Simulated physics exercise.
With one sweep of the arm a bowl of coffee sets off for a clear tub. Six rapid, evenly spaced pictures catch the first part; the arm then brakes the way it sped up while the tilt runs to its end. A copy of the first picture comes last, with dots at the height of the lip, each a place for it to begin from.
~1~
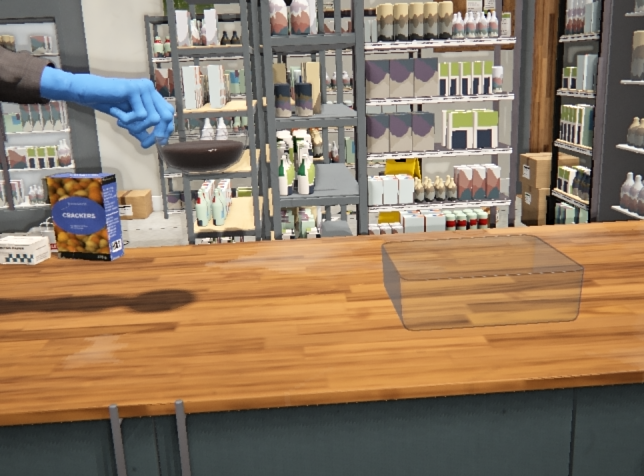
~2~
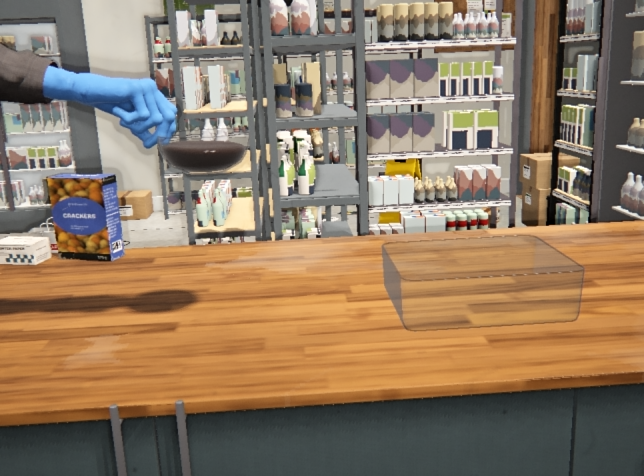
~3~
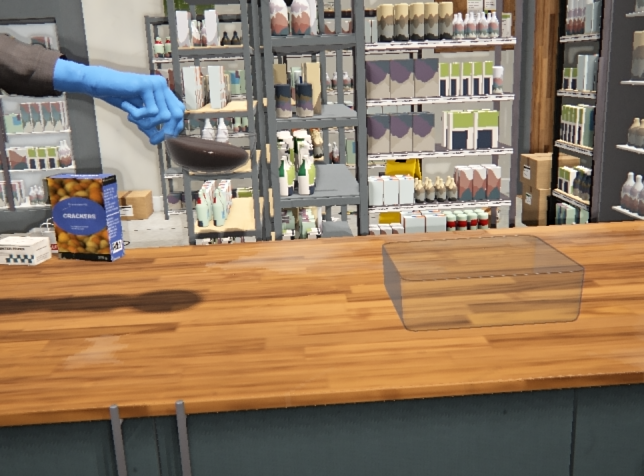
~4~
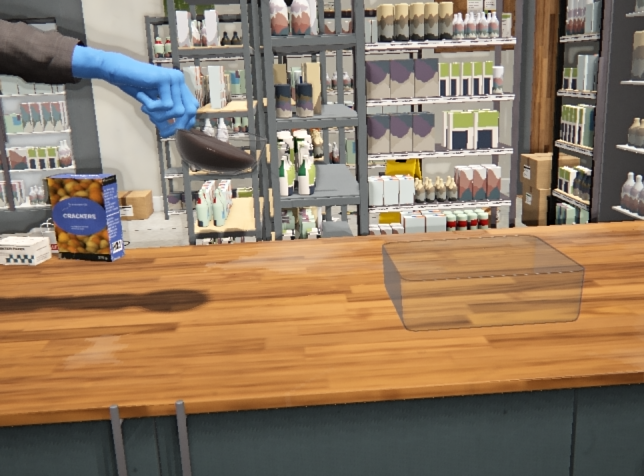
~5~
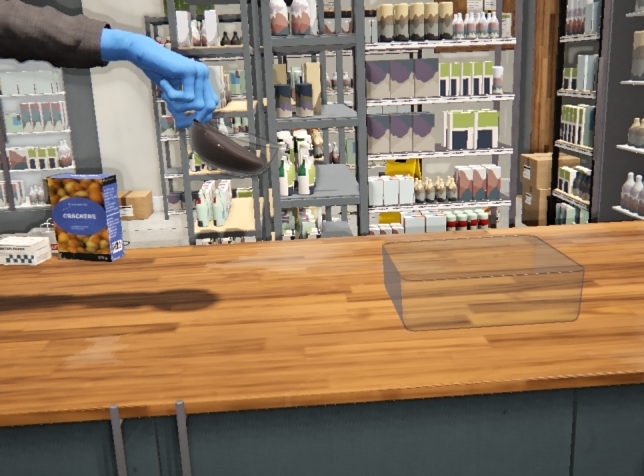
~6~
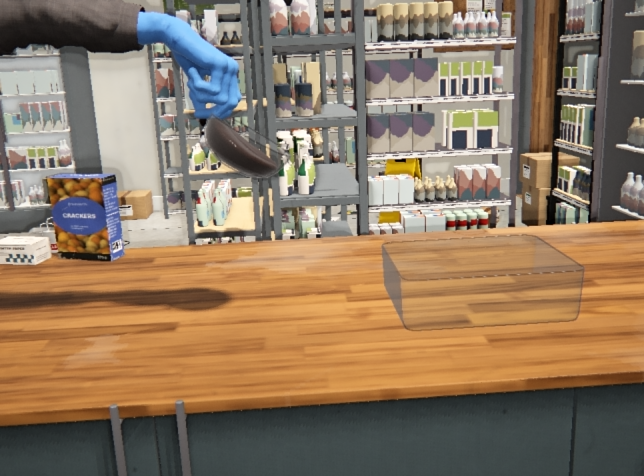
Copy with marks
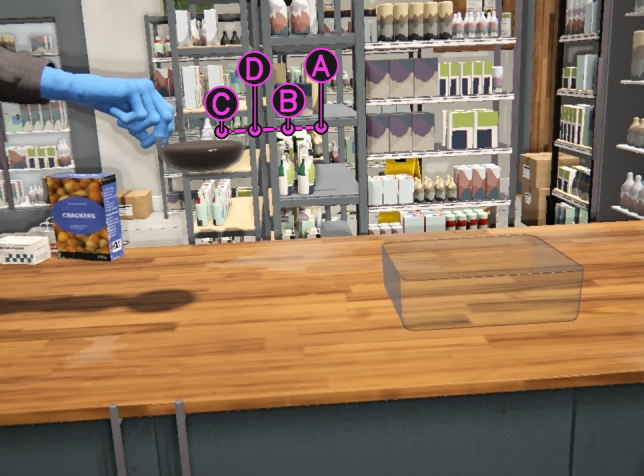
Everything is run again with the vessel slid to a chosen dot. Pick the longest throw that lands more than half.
Spot C.
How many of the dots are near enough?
All of them.
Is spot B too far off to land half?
No, not at all.
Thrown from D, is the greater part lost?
No, that is safe.
On the marked copy, A at (321, 127); B at (288, 128); C at (221, 131); D at (254, 130).
With A, about 73 % lands in the tub, 10 % falls short and 17 % goes beside or beyond.
With B, about 71 % lands in the tub, 5 % falls short and 24 % goes beside or beyond.
With C, about 67 % lands in the tub, 19 % falls short and 14 % goes beside or beyond.
With D, about 76 % lands in the tub, 6 % falls short and 17 % goes beside or beyond.
